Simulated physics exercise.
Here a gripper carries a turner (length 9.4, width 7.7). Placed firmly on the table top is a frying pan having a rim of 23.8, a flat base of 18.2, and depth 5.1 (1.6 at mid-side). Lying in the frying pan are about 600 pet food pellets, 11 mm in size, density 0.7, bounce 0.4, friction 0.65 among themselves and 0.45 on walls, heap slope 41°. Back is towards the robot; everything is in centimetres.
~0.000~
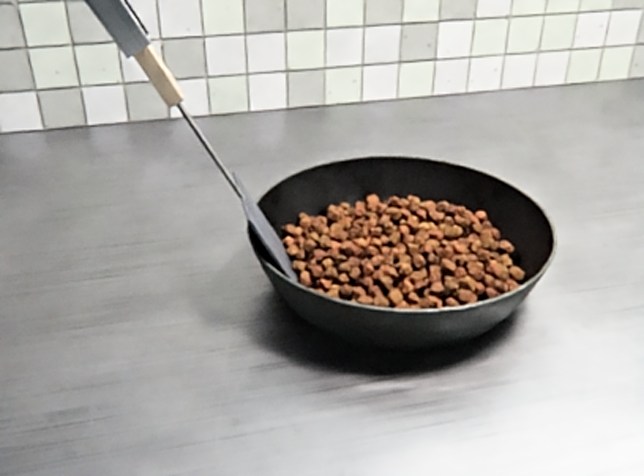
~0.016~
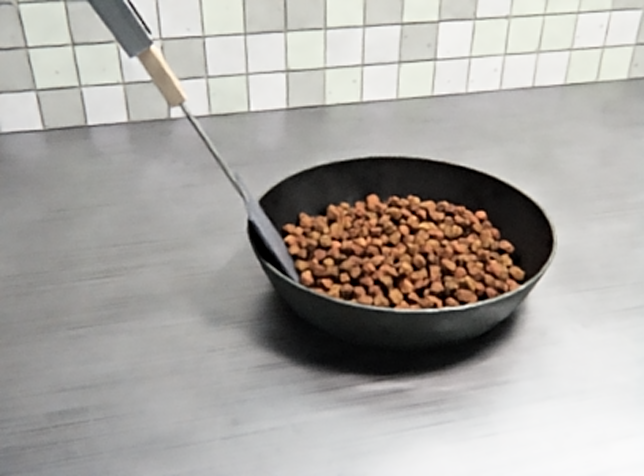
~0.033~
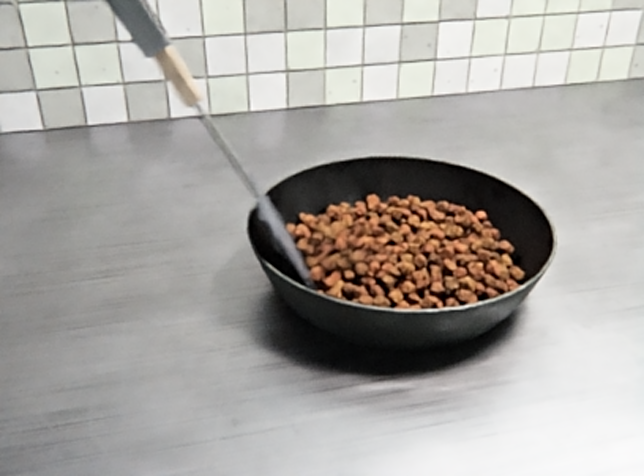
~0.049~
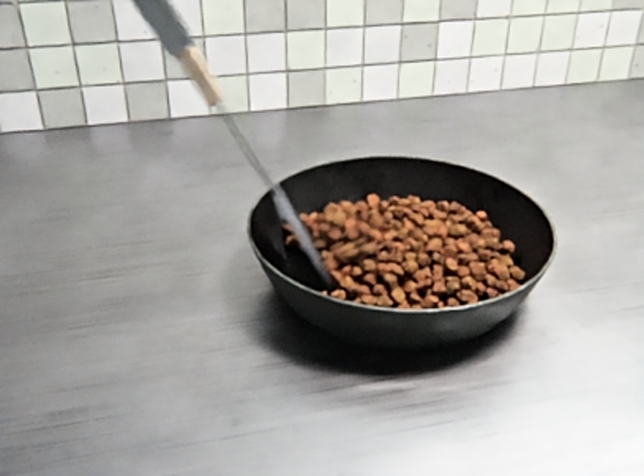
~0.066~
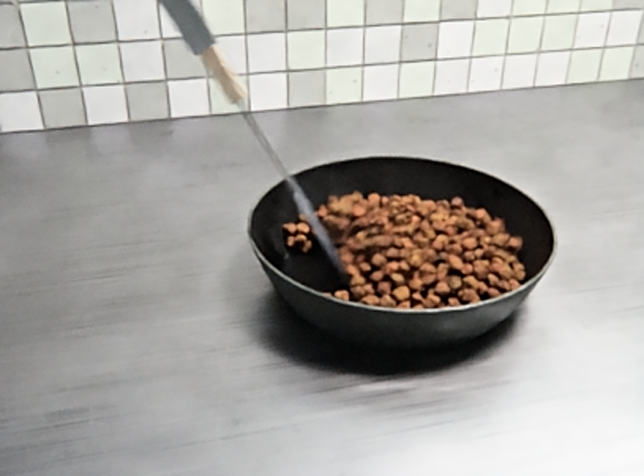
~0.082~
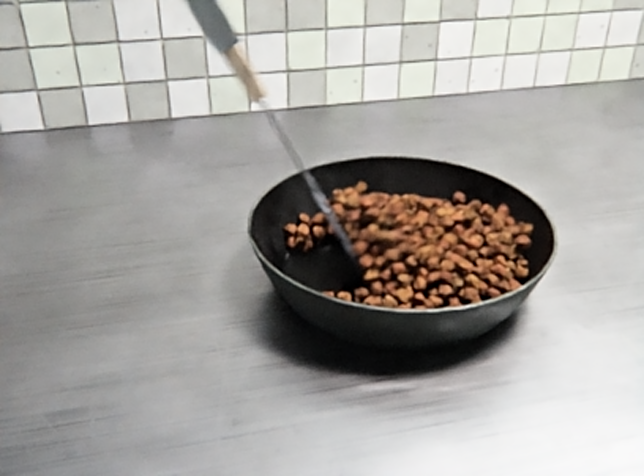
A black frying pan heaped with reddish-brown pet food pellets sits right of centre on a dark grey, streaked table top, seen from slightly above by a still camera. Pale green, white and grey square tiles line the wall behind, and a turner with a grey and tan handle leans in from the upper left. Its dark blade starts at the pan's left side, then sweeps right through the pellets, pushing them rightward and baring a dark patch of pan beside a small cluster left behind.
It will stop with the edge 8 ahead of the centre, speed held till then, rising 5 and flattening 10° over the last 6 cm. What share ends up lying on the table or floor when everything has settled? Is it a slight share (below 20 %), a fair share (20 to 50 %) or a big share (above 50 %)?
It is a fair share.
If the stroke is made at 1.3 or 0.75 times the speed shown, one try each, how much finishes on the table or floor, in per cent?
Some 25 per cent, then some 20 per cent, on the table or floor.
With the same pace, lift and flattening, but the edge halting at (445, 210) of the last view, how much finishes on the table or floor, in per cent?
My guess is roughly 10 percent.
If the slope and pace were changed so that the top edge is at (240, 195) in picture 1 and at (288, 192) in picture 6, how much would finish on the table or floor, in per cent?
It comes to something like 15 %, give or take.
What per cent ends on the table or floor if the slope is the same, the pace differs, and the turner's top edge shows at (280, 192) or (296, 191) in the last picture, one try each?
Roughly 15 and 20 percent.
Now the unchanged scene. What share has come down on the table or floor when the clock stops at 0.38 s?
That would be near 25 per cent, give or take.
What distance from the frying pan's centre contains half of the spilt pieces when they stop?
Looks like roughly 26 centimetres to me.
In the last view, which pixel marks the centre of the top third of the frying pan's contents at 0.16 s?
Around (464, 209).
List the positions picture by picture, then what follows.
In the first frame, turner top edge at (240, 195), sloping 63°; upper third of the load around (395, 249), from x 290 to 520, top at y 200; 605 in the frying pan.
In the second frame, turner top edge at (243, 195), sloping 63°; upper third of the load around (396, 249), from x 290 to 520, top at y 200.
In the third frame, turner top edge at (256, 194), sloping 63°; upper third of the load around (395, 248), from x 290 to 520, top at y 200.
In the fourth frame, turner top edge at (275, 193), sloping 63°; upper third of the load around (389, 244), from x 290 to 520, top at y 200.
In the fifth frame, turner top edge at (295, 191), sloping 63°; upper third of the load around (399, 236), from x 290 to 520, top at y 200.
In the sixth frame, turner top edge at (314, 189), sloping 63°; upper third of the load around (409, 231), from x 290 to 525, top at y 190; 605 in the frying pan.
By 0.12 s, sloping 63°, highest piece 8 above the table; 605 in the frying pan.
By 0.16 s, sloping 59°, highest piece 8 above the table; 604 in the frying pan, 1 on the blade or in flight.
By 0.38 s, sloping 53°, highest piece 8 above the table; 449 in the frying pan, 146 on the table or floor, 10 on the blade or in flight.
By 1.43 s, sloping 53°, highest piece 5 above the table; 449 in the frying pan, 156 on the table or floor.
Final count, 449 in the frying pan, 156 on the table or floor. That is 26 % on the table or floor.
